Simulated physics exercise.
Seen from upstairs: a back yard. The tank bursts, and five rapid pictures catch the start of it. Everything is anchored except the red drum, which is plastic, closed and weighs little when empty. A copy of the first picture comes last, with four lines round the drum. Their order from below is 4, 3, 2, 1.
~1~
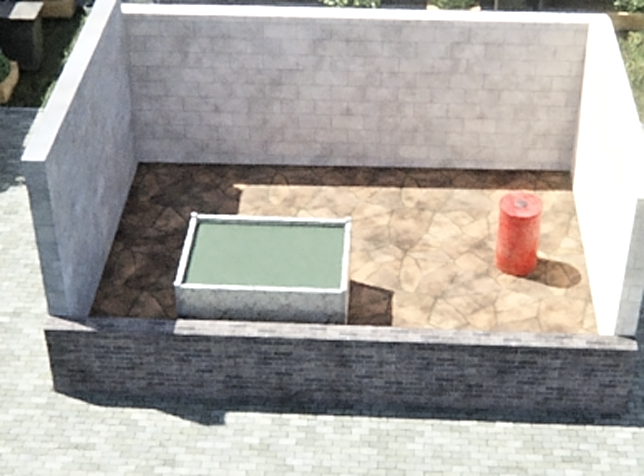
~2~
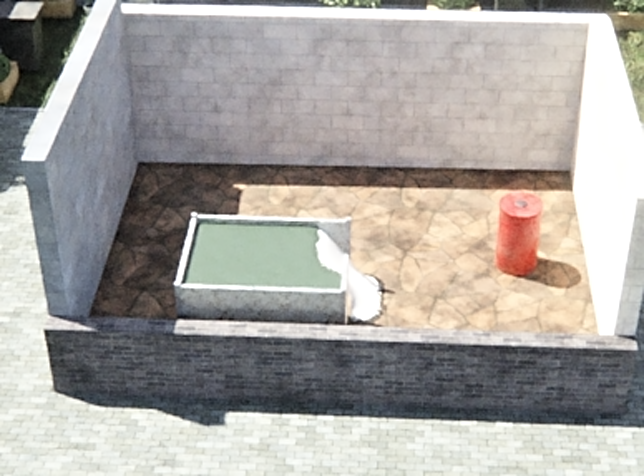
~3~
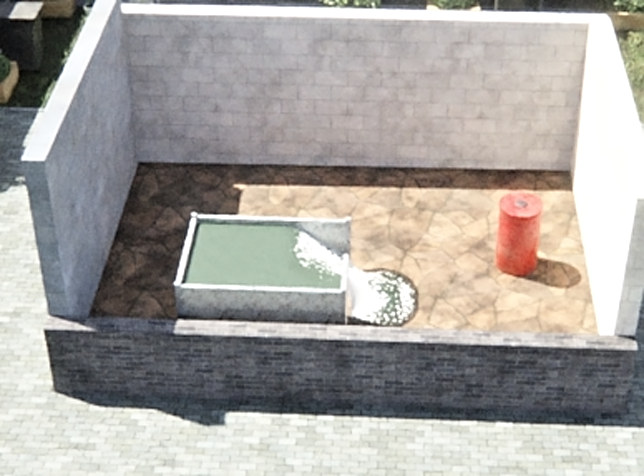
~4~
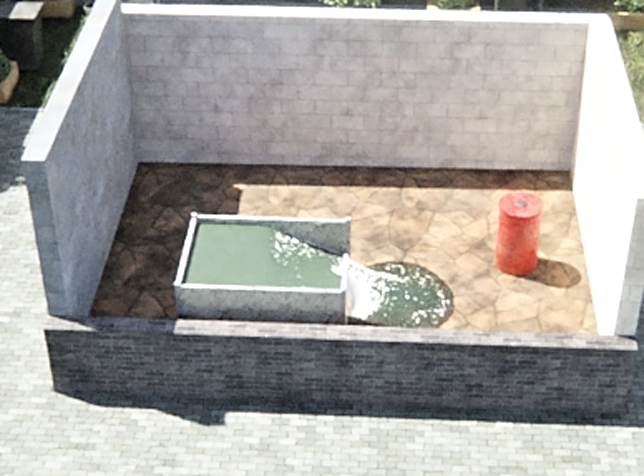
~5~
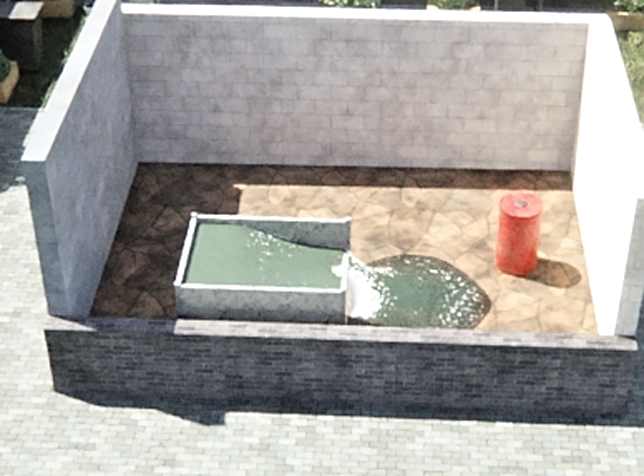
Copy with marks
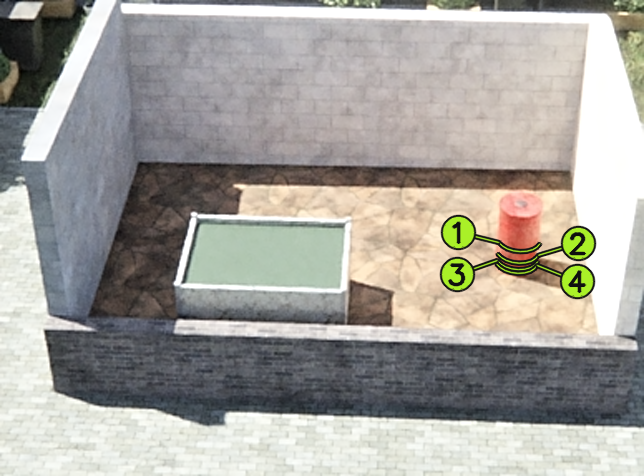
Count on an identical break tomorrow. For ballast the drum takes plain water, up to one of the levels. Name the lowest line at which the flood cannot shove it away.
It is 1.
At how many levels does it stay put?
One.
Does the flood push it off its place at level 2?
Yes, it does.
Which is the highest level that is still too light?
That is level 2.
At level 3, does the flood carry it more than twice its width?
Yes, it does.
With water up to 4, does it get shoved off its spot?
Yes, it does.
On the marked copy, 1 at (520, 251); 2 at (519, 263); 3 at (518, 269); 4 at (517, 273); from the bottom up 4, 3, 2, 1.
If 1 is chosen, it does not move.
If 2 is chosen, it is pushed about its own width away.
If 3 is chosen, it is pushed about 6 times its own width away.
If 4 is chosen, it is pushed about 8 times its own width away.
